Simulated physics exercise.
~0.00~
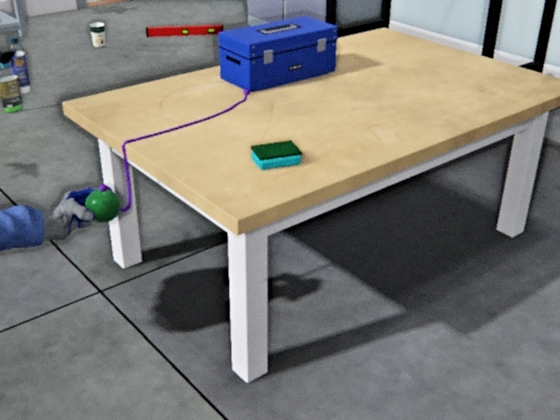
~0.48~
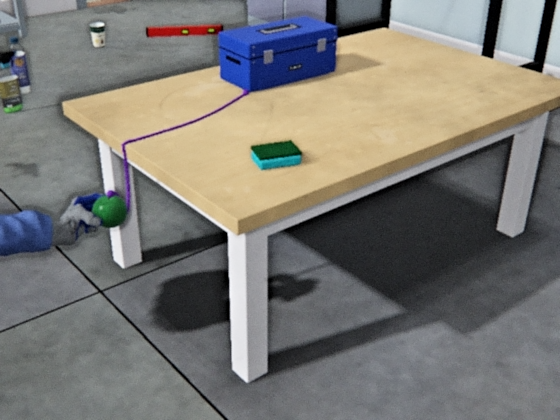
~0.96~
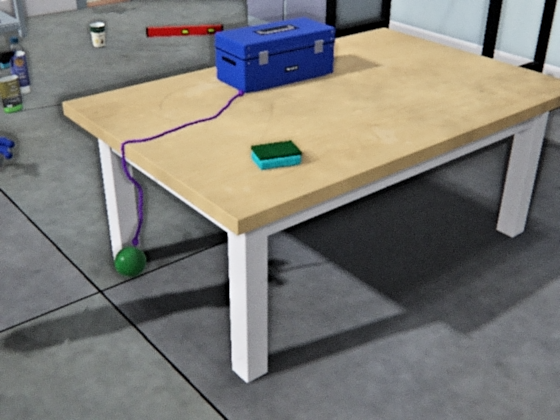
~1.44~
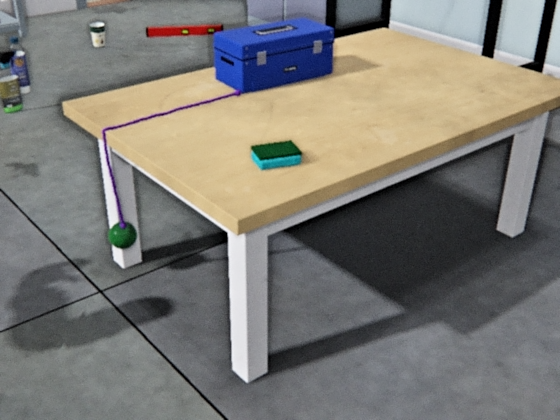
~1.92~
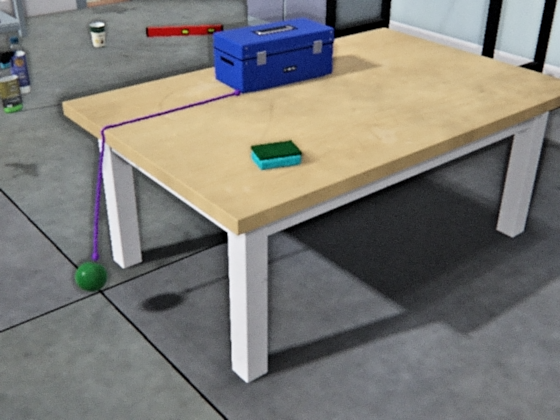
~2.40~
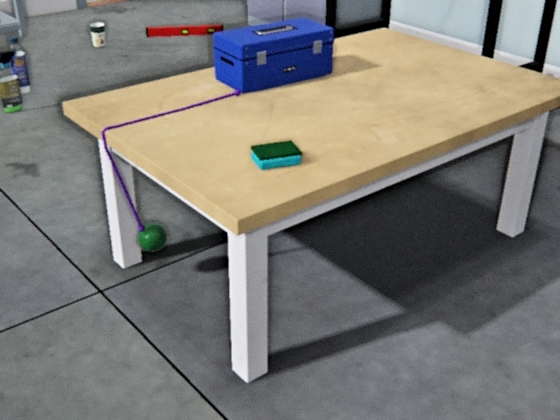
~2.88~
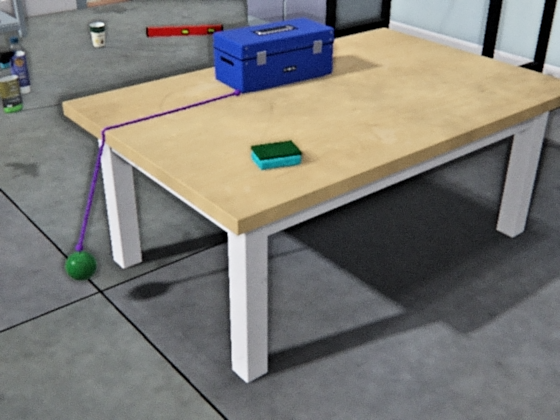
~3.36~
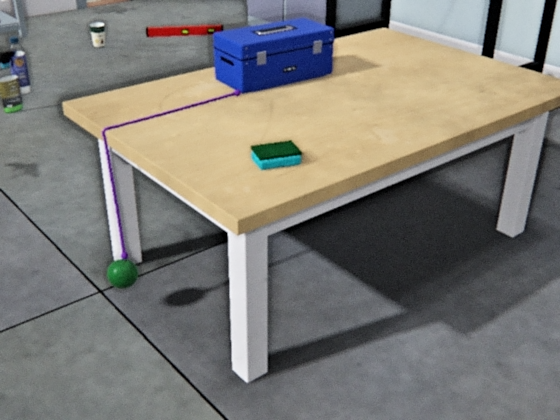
A green ball-like apple on a purple cord dropped beside the workbench when a gloved hand let go and drew back, tugging the blue toolbox slightly, then swung back and forth below the edge, still dangling at the end while the sponge stayed put.
